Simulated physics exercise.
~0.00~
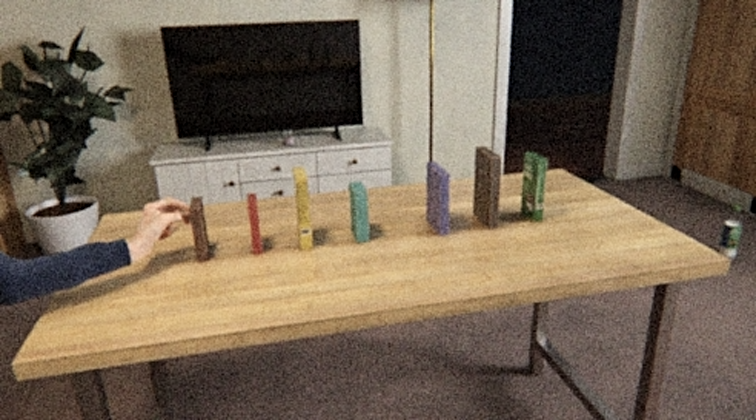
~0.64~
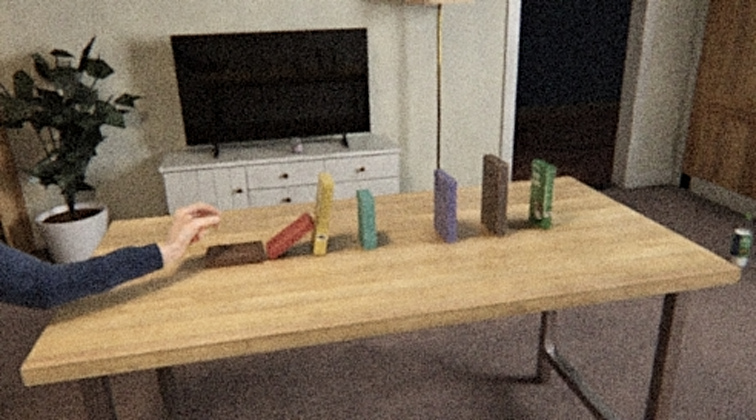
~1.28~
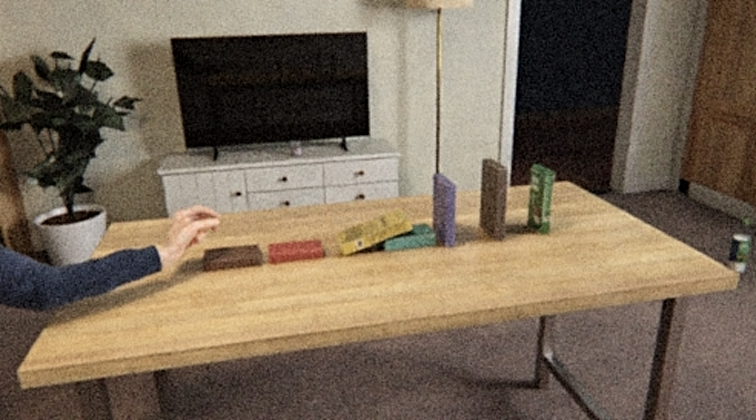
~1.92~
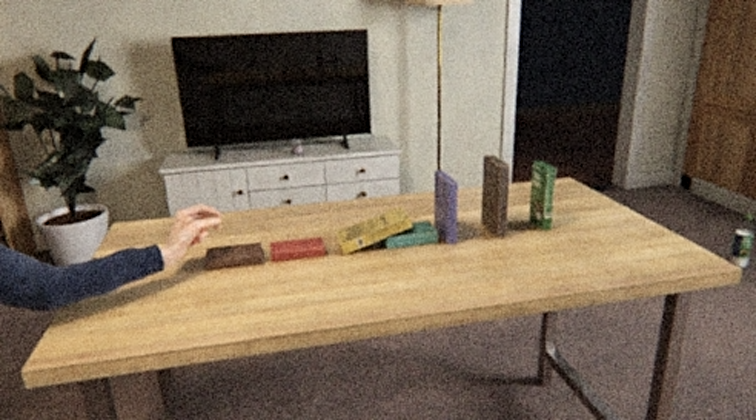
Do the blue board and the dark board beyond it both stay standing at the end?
Yes, both the blue board and the dark board are still upright at the end.
